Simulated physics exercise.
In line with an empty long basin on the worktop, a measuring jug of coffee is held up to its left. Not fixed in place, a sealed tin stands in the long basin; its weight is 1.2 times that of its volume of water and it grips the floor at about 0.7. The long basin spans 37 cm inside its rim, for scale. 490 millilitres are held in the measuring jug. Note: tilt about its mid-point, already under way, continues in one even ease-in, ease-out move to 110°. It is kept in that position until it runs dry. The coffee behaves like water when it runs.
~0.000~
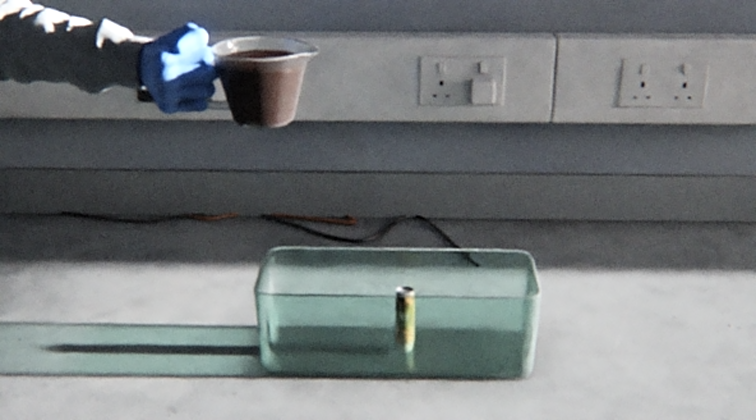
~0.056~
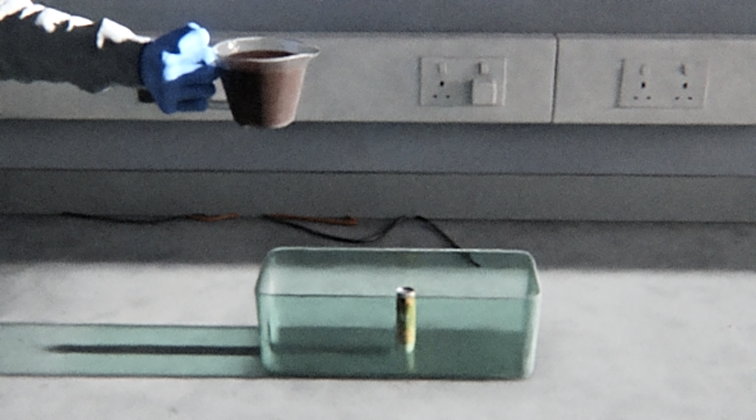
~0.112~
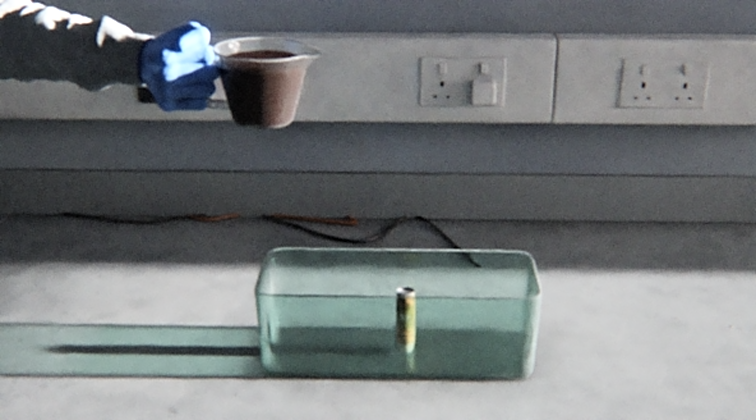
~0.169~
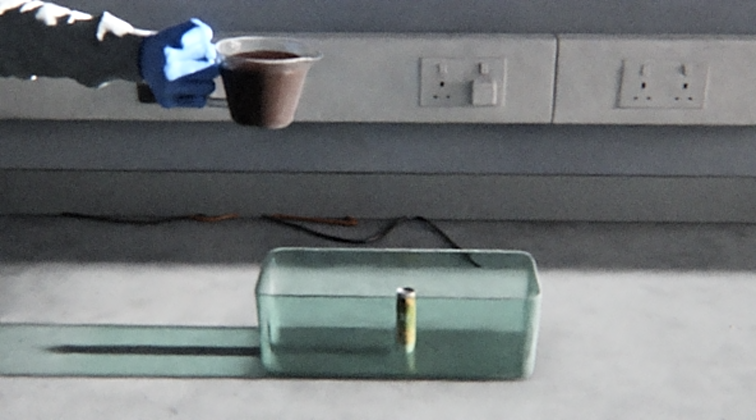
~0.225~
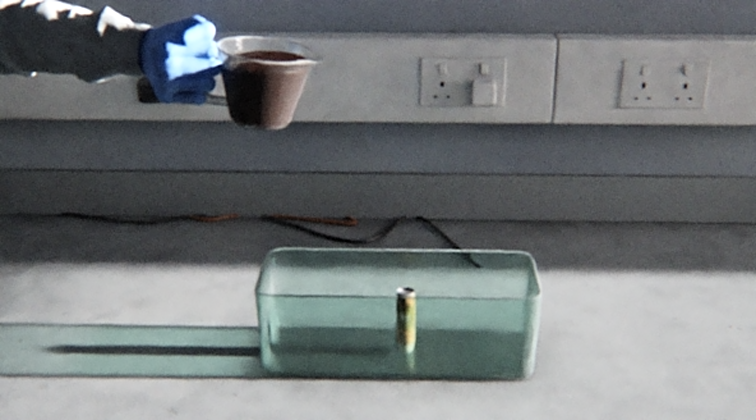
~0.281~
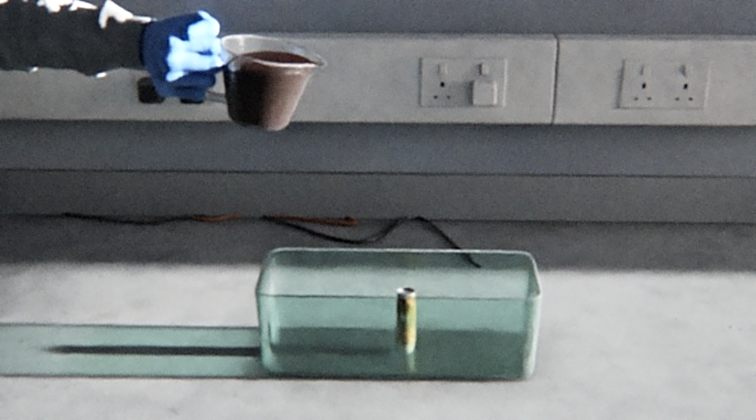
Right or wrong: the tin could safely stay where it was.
Wrong, it goes over.
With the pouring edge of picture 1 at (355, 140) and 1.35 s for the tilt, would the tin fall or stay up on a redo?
Then it topples.
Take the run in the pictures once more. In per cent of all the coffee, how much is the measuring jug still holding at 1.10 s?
6 per cent or so.
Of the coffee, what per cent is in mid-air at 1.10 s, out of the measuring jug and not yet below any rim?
It comes to some 22 percent of the total.
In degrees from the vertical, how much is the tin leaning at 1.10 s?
90°.
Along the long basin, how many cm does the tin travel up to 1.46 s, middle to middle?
About 8 cm.
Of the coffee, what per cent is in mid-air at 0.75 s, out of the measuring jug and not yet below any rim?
Roughly 32 %.
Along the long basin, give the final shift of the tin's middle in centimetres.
About 8.0 cm.
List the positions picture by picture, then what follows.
In the first picture, it leans 0°; its right rim is at (320, 50); the coffee meets the walls at (220, 58) and (305, 58); the long basin's rim runs from (261, 271) to (535, 275); the tin's top is at (405, 293).
In the second picture, it leans 0°; its right rim is at (321, 51); the coffee meets the walls at (220, 59) and (306, 59).
In the third picture, it leans 2°; its right rim is at (322, 53); the coffee meets the walls at (221, 59) and (307, 60).
In the fourth picture, it leans 4°; its right rim is at (323, 55); the coffee meets the walls at (222, 59) and (308, 60).
In the fifth picture, it leans 7°; its right rim is at (325, 59); the coffee meets the walls at (224, 59) and (311, 62).
In the sixth picture, it leans 11°; its right rim is at (327, 64); the coffee meets the walls at (226, 60) and (317, 63).
Then, 0.75 s in, the tilt is 65° and 59 per cent is still to pour; the tin stands where it began.
Then, 1.10 s in, the tilt is 101° and 6 per cent is still to pour; the tin lies on its side.
Then, 1.46 s in, the tilt is 110° and 0 per cent is still to pour; the tin lies on its side.
Then, 1.85 s in, the tilt is 110° and 0 per cent is still to pour; the tin lies on its side.
Finally, the tin lies on its side.
